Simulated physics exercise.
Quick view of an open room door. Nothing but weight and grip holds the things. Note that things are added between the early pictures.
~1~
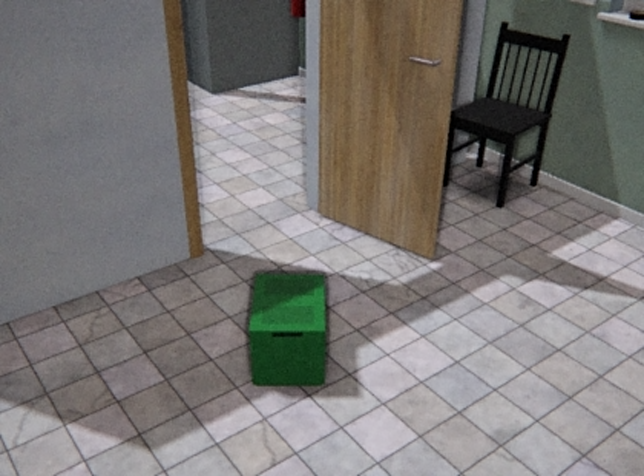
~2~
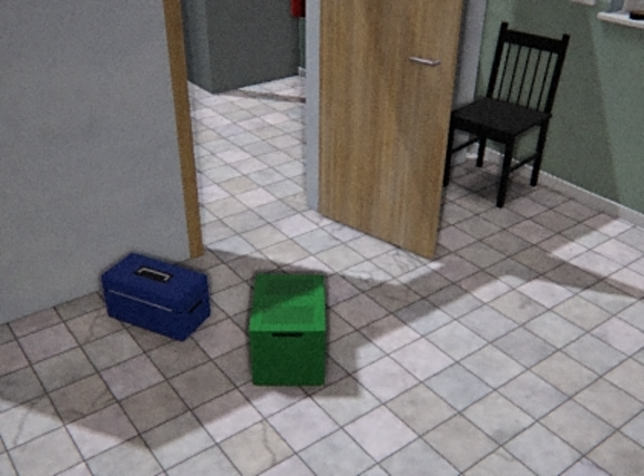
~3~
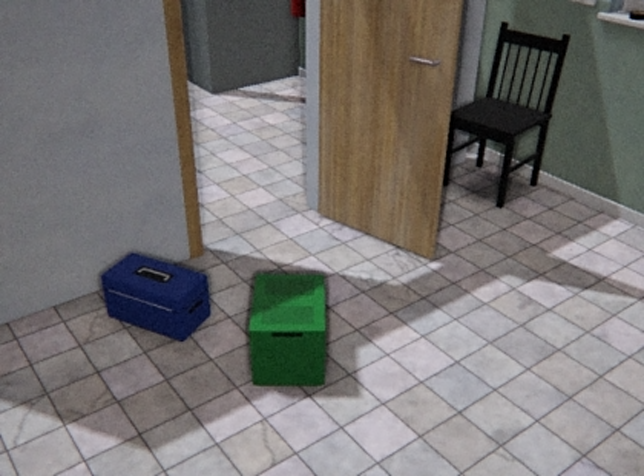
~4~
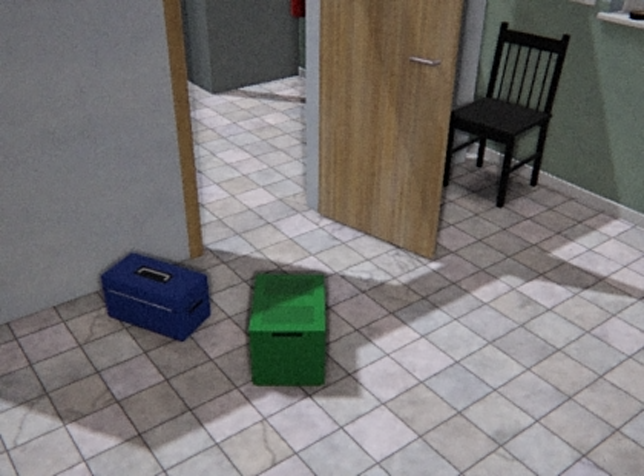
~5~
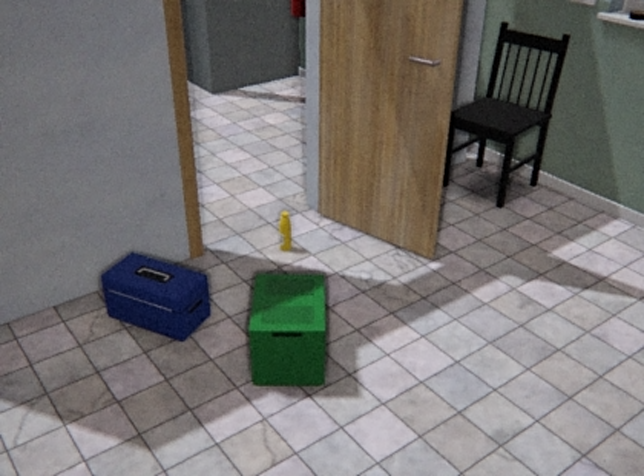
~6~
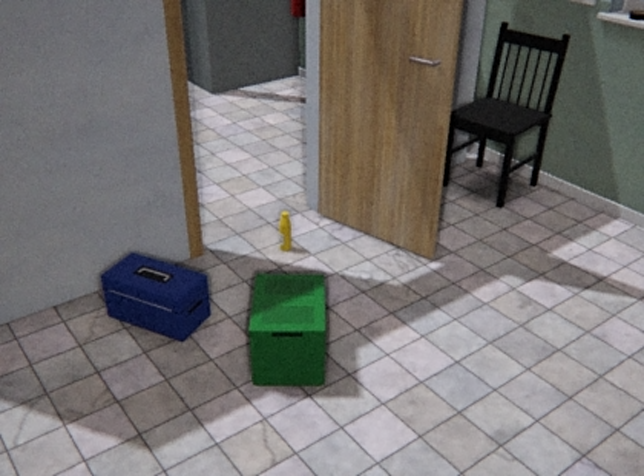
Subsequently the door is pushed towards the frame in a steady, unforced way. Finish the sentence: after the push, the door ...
After the push, the door meets the frame.
Then, 1.00 s after the last picture, door at 78°.
Then, 2.00 s after the last picture, door at 39°.
Then, 2.50 s after the last picture, door at 20°; yellow bottle slid about its own width near (269, 227).
Then, 2.90 s after the last picture, door at 5°; yellow bottle slid well along near (254, 220).
At rest, door at 0°; moved from the start, yellow bottle; the other 2 in place. Seen from the same camera at the end, yellow bottle near (250, 217).
